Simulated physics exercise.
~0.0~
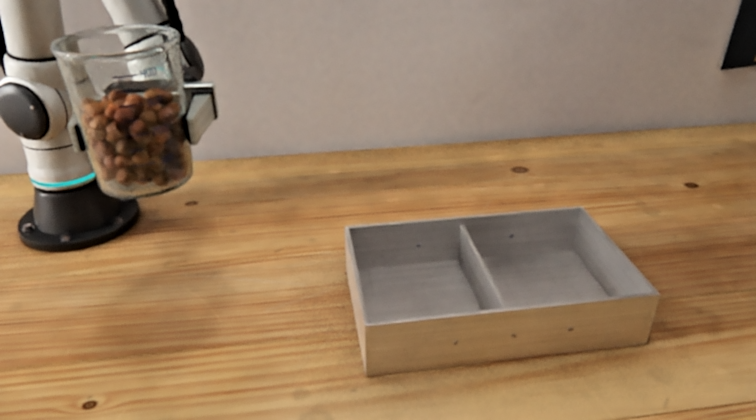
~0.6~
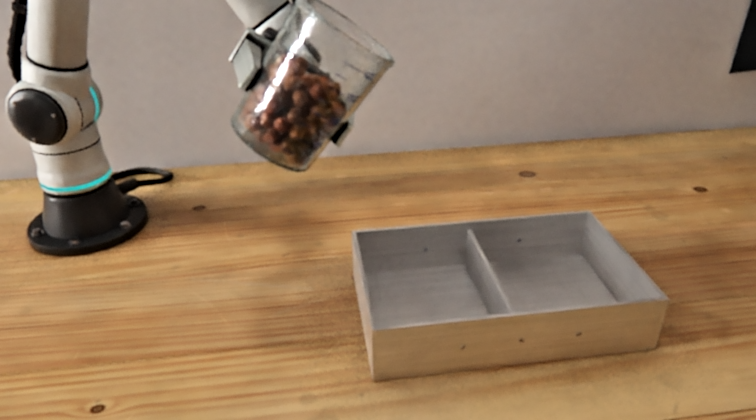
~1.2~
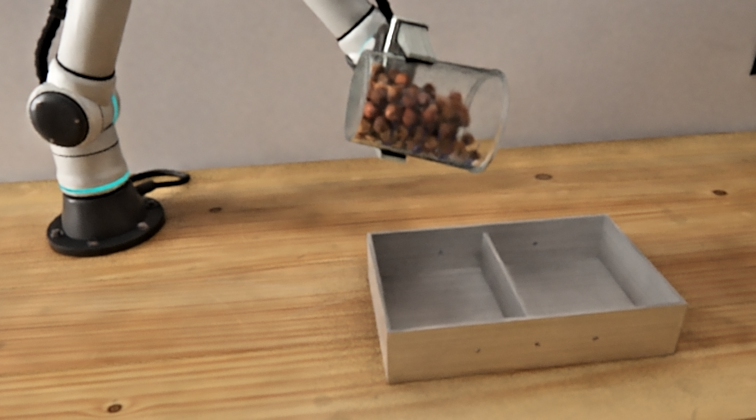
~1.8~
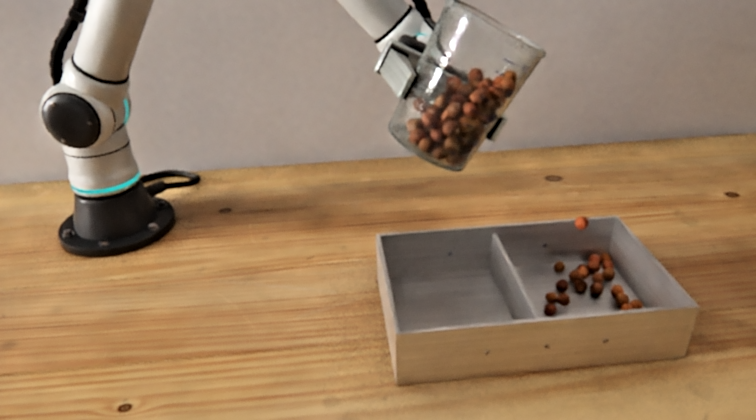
To begin with, a white robot arm holds a clear glass beaker partly filled with brown hazelnuts upright above a wooden table, to the left of an open box split in two by a cross wall. The arm carries the beaker to the right, leaning it over as it goes. It then tips the beaker onto its side above the box, and the nuts slide toward the mouth. Some tumble into the right-hand part of the box. Finally, the arm tilts the beaker back up, with most nuts still inside and the left-hand part empty.
